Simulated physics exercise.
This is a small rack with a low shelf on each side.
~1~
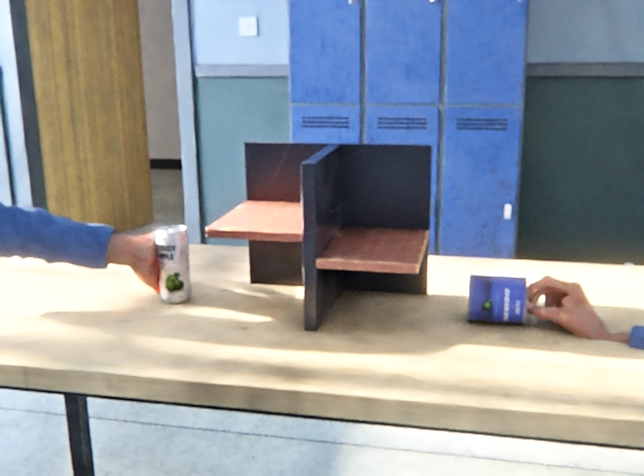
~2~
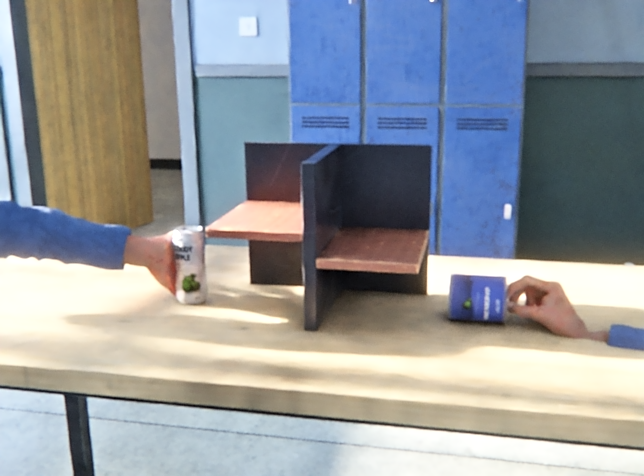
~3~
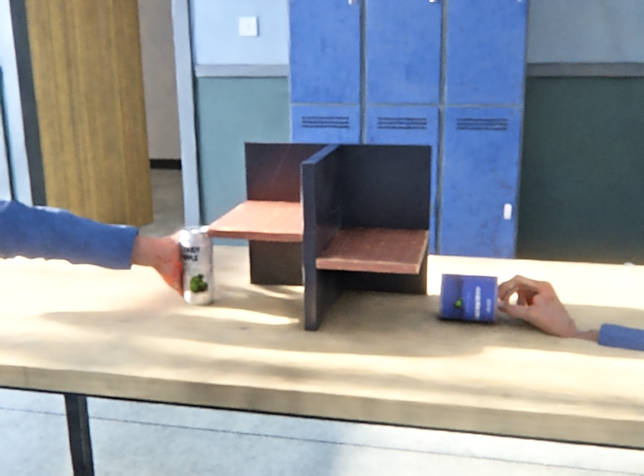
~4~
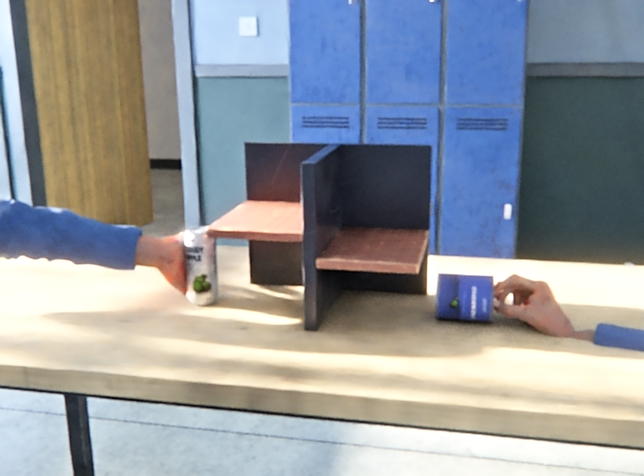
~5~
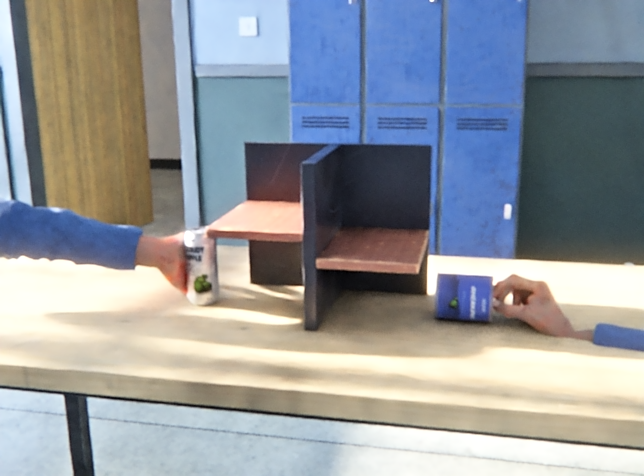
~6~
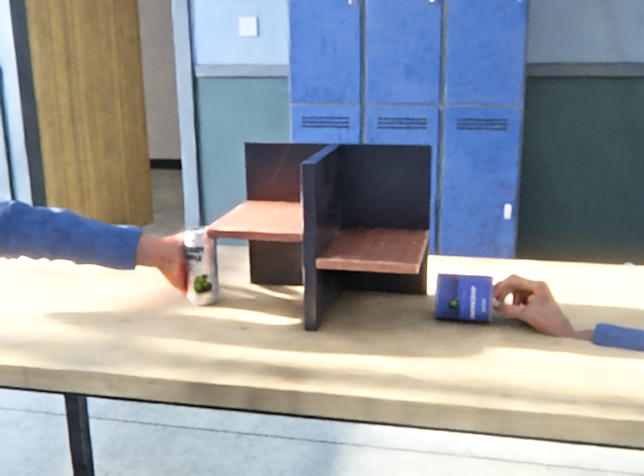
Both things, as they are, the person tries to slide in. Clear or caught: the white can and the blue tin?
Result: The white can is going to sneak under; the blue tin is going to sneak under.
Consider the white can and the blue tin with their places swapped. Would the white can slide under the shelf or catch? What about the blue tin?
The white can snags, while the blue tin passes beneath.
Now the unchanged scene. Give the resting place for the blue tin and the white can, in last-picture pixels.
In the last picture they settle around (393, 293) and (246, 269) respectively.
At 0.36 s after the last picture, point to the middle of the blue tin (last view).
Centre estimate: (438, 295).
Then, 0.36 s after the last picture, white can part of the way in near (225, 268); blue tin sliding up to the opening near (438, 295).
At rest, the white can goes under, near (246, 269); the blue tin goes under, near (393, 293).
